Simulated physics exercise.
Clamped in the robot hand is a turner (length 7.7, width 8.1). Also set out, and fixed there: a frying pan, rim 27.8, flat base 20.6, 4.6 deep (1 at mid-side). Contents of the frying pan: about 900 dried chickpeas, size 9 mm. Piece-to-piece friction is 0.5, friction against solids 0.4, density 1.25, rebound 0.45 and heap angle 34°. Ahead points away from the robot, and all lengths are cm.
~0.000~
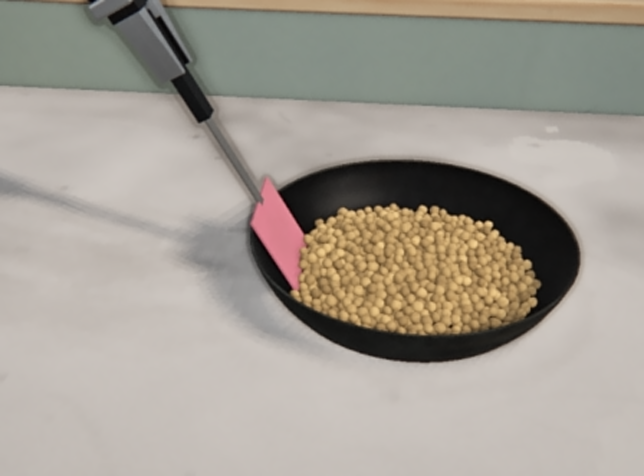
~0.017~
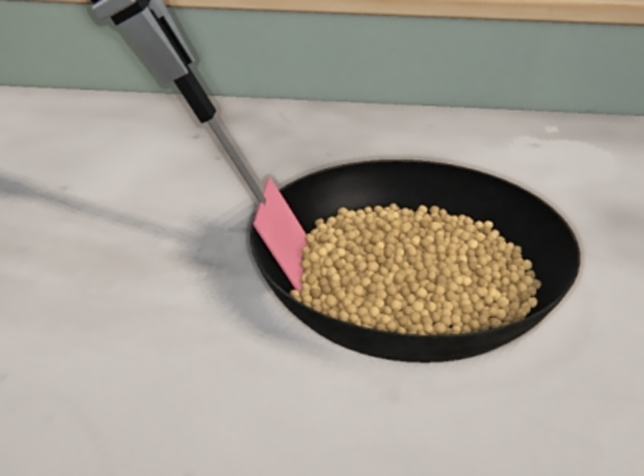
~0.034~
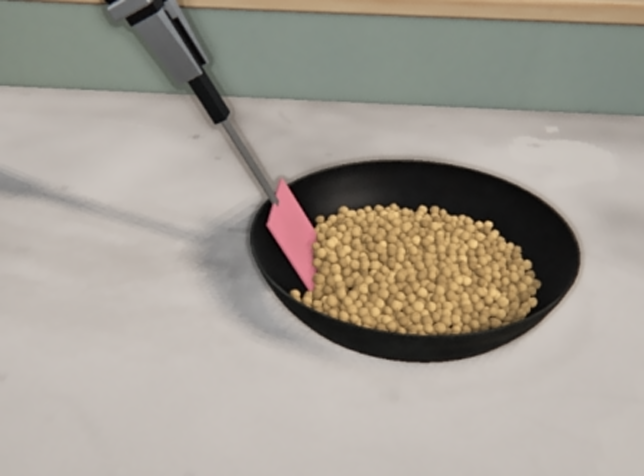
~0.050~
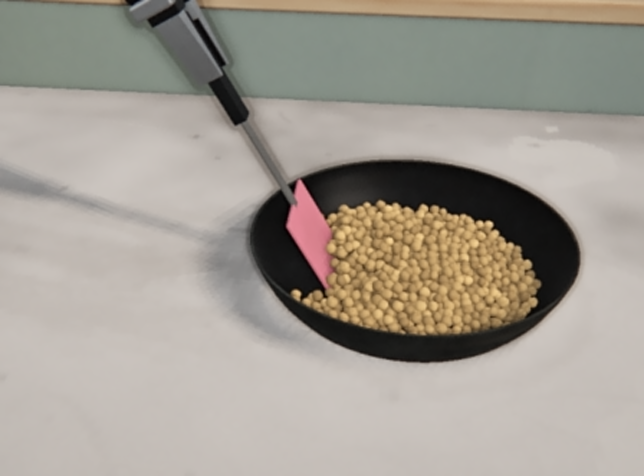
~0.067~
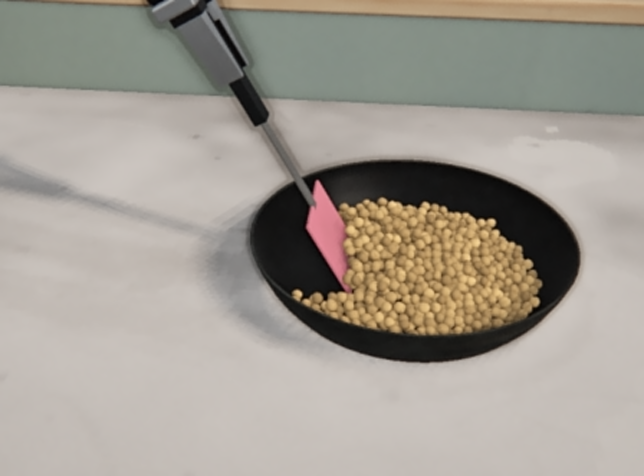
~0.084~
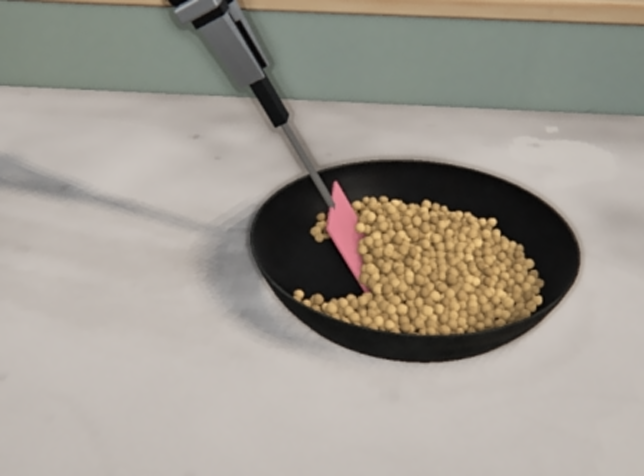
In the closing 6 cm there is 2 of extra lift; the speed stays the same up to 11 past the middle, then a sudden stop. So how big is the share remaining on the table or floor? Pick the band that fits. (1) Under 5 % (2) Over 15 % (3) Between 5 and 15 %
Option 2: Over 15 %.
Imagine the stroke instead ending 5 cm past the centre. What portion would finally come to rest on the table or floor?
Close to 0 per cent would end on the table or floor.
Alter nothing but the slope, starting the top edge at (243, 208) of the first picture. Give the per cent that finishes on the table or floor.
Some 25 per cent.
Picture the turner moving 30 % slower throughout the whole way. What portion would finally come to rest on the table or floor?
The share on the table or floor would be about 20 percent.
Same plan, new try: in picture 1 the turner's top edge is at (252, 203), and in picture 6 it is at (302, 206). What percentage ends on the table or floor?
Off the vessel, on the table or floor: Some 20 percent.
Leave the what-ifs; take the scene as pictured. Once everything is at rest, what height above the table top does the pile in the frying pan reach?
Some 4.0 cm above the table.
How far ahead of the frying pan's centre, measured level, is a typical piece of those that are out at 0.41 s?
Some 20 centimetres ahead.
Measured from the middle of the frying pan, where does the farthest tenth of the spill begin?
Roughly 50 cm.
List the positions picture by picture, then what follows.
In the first picture, the turner top edge at (259, 199), sloping 61°; upper third of the load around (403, 259), from x 295 to 535, top at y 210; 900 in the frying pan.
In the second picture, the turner top edge at (262, 199), sloping 61°; upper third of the load around (401, 258), from x 295 to 535, top at y 210.
In the third picture, the turner top edge at (275, 200), sloping 61°; upper third of the load around (395, 257), from x 295 to 535, top at y 210.
In the fourth picture, the turner top edge at (293, 202), sloping 61°; upper third of the load around (396, 255), from x 295 to 535, top at y 205.
In the fifth picture, the turner top edge at (312, 203), sloping 61°; upper third of the load around (400, 254), from x 295 to 535, top at y 205.
In the sixth picture, the turner top edge at (331, 204), sloping 61°; upper third of the load around (405, 255), from x 295 to 540, top at y 200; 900 in the frying pan.
After 0.13 s, sloping 61°, highest piece 5 above the table; 900 in the frying pan.
After 0.19 s, sloping 61°, highest piece 6 above the table; 900 in the frying pan.
After 0.41 s, sloping 61°, highest piece 17 above the table; 696 in the frying pan, 75 on the table or floor, 129 on the blade or in flight.
After 1.46 s, sloping 61°, highest piece 4 above the table; 696 in the frying pan, 204 on the table or floor.
In the end, 696 in the frying pan, 204 on the table or floor. That is 23 % on the table or floor.
